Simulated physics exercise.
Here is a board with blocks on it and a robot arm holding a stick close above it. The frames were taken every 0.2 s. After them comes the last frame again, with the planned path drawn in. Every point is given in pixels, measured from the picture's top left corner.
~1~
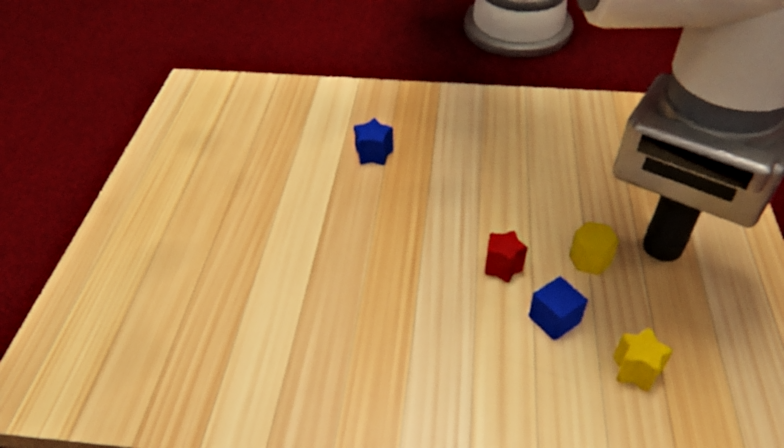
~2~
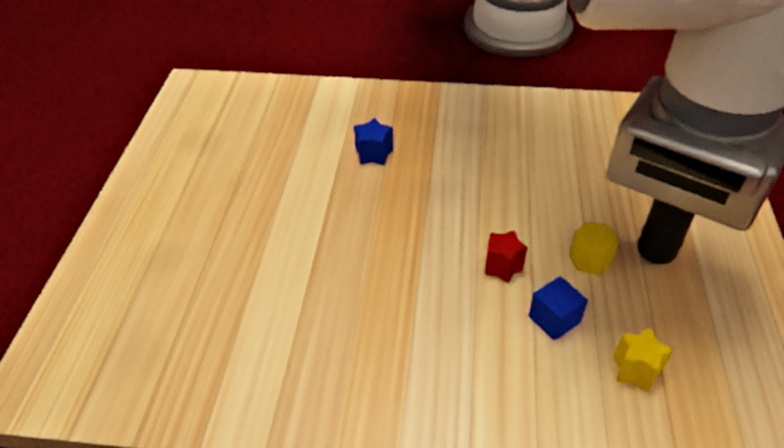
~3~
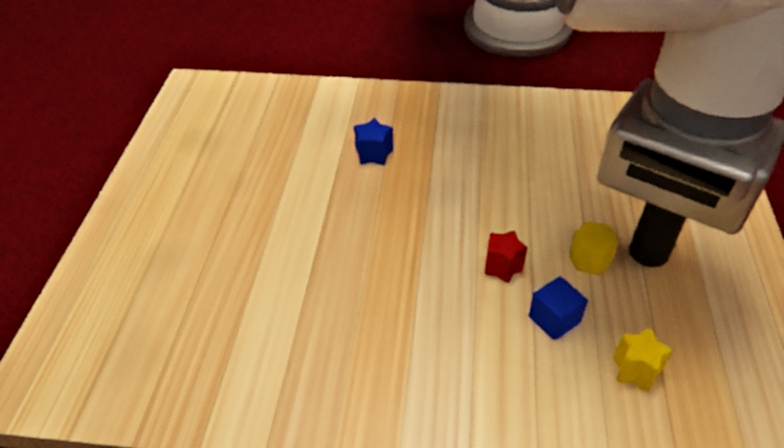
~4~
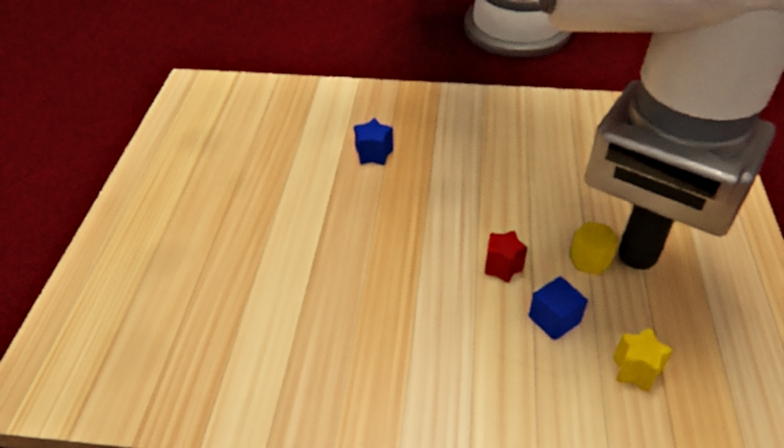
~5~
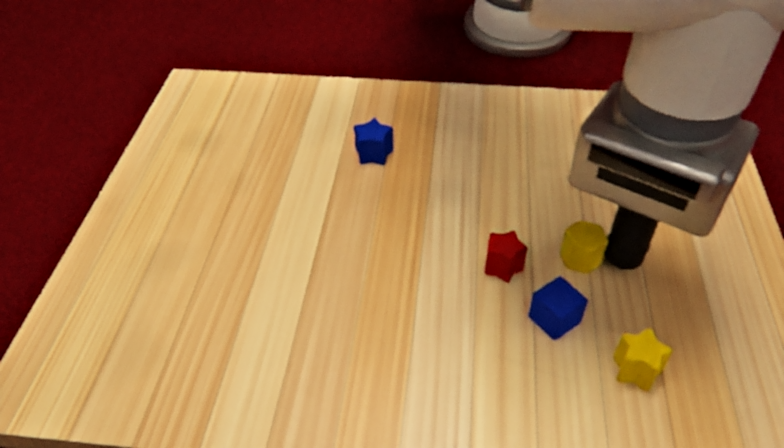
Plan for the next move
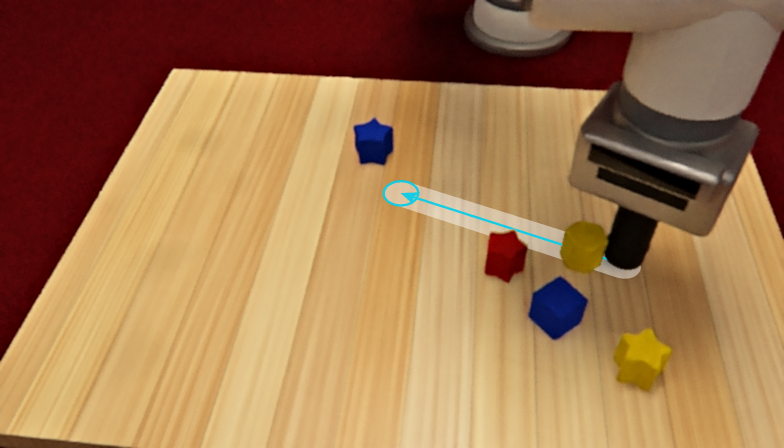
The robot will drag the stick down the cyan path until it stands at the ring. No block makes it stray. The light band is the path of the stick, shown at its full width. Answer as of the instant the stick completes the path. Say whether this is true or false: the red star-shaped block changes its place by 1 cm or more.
True - the claim holds.
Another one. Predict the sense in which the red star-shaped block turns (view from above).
Verdict: Counterclockwise.
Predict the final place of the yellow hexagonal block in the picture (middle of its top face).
Put as a pixel place, it's (475, 221).
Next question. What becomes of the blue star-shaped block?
That block stays in place.
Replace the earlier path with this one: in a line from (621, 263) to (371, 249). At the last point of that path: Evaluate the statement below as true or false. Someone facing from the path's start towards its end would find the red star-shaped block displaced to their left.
That claim is true.
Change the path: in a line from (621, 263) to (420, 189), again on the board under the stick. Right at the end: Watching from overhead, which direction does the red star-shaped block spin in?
Looking down on the board, it turns counter-clockwise.
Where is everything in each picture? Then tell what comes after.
The first picture shows tip of the stick (662, 248), middles of tops, blue star-shaped block (373, 130), red star-shaped block (506, 243), yellow hexagonal block (597, 235).
The second picture shows stick (657, 251), nothing pushed.
The third picture shows stick (648, 254), nothing pushed.
The fourth picture shows stick (637, 256), nothing pushed.
The fifth picture shows stick (623, 256), blue star-shaped block (373, 130), red star-shaped block (506, 243), yellow hexagonal block (587, 234).
The line goes from (621, 263) directly to (401, 193).
On the path given first. One third of the way, stick (544, 231); red star-shaped block (499, 245), turned 35° anticlockwise; yellow hexagonal block (509, 221), turned 40° anticlockwise.
Two thirds of the way, stick (469, 207); red star-shaped block (496, 248), turned 55° anticlockwise; yellow hexagonal block (475, 221), turned 110° anticlockwise.
At the end, stick (401, 186); blue star-shaped block unmoved; red star-shaped block (496, 248), turned 55° anticlockwise; yellow hexagonal block (475, 221), turned 110° anticlockwise.
